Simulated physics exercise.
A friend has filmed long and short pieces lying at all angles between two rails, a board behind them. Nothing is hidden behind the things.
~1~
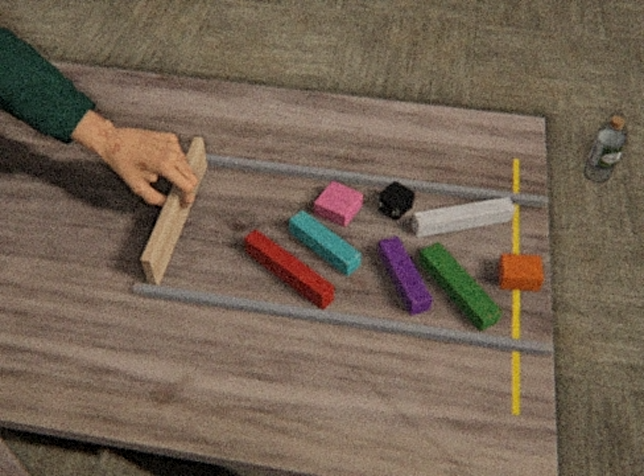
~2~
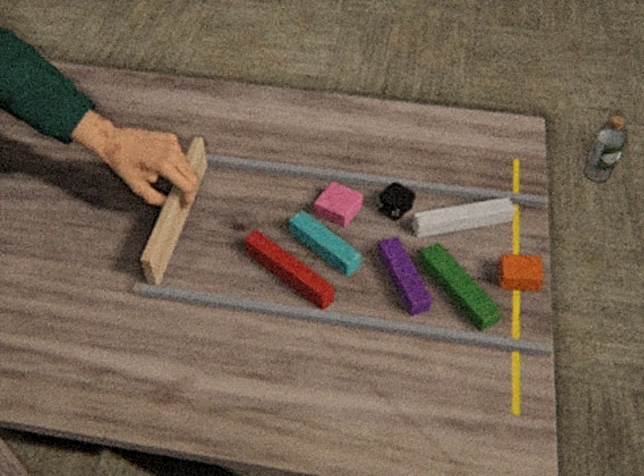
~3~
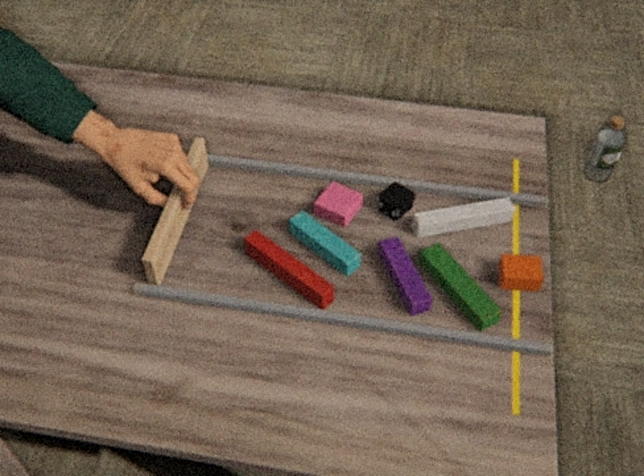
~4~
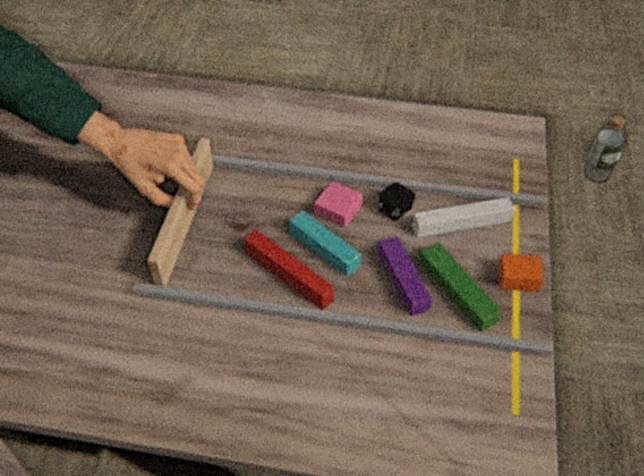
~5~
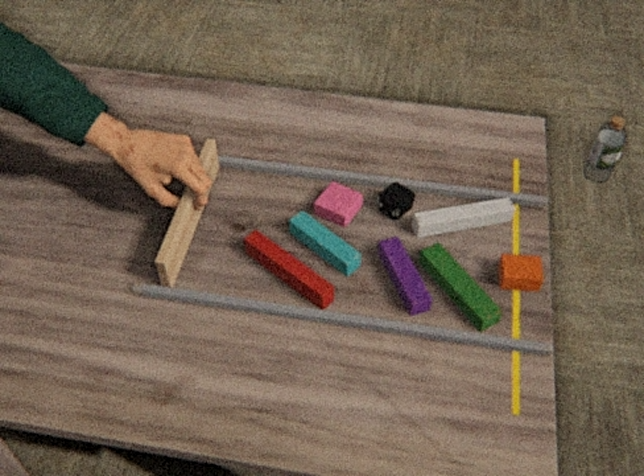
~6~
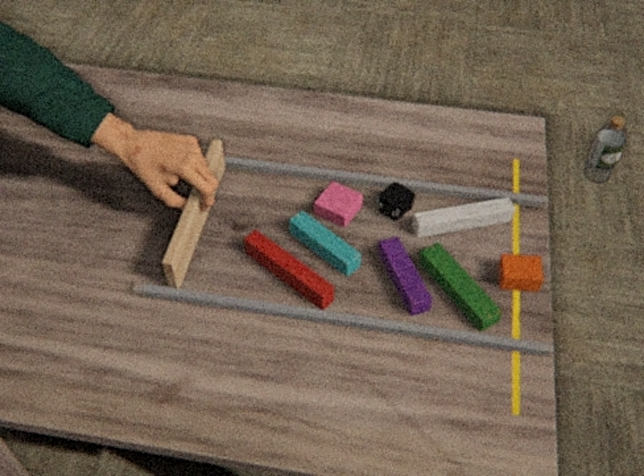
In the video, a hand in a green sleeve slides an upright wooden board slightly to the right between two rails on a table, while the scattered colored blocks and bars ahead of it stay still near a yellow tape line.
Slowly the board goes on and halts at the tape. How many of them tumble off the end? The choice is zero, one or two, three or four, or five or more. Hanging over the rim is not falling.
The number that fall off is five or more.
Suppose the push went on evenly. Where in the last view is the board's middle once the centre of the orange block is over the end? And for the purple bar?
Near (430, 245) and (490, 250).
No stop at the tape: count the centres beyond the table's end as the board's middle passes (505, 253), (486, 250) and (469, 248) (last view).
It would be 5, 3 and 3.
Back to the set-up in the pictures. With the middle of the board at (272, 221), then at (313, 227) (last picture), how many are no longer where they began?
At the one place 1, at the other 3.
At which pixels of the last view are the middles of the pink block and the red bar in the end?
The pink block stops around (536, 226); the red bar around (550, 317).
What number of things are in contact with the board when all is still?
The number is 3.
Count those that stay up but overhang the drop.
That would be 3.
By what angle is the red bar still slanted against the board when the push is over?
About 25°.
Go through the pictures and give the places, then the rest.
In the first picture, orange block (520, 272); white bar (463, 217); green bar (459, 285); board (177, 208); tape (516, 269).
In the second picture, white bar (463, 217); black case (396, 203).
In the third picture, green bar (459, 285); red bar (288, 269).
In the fourth picture, orange block (520, 273); turquoise bar (324, 243).
In the fifth picture, white bar (463, 217); pink block (339, 204).
In the sixth picture, orange block (520, 273); white bar (463, 217); green bar (459, 285); board (196, 211); tape (516, 269).
Soon after, none off yet; orange block at rest near (520, 273); white bar at rest near (463, 217); green bar at rest near (459, 285).
In the end, the number that fall off is five or more; gone, black case, purple bar, green bar, white bar and orange block.
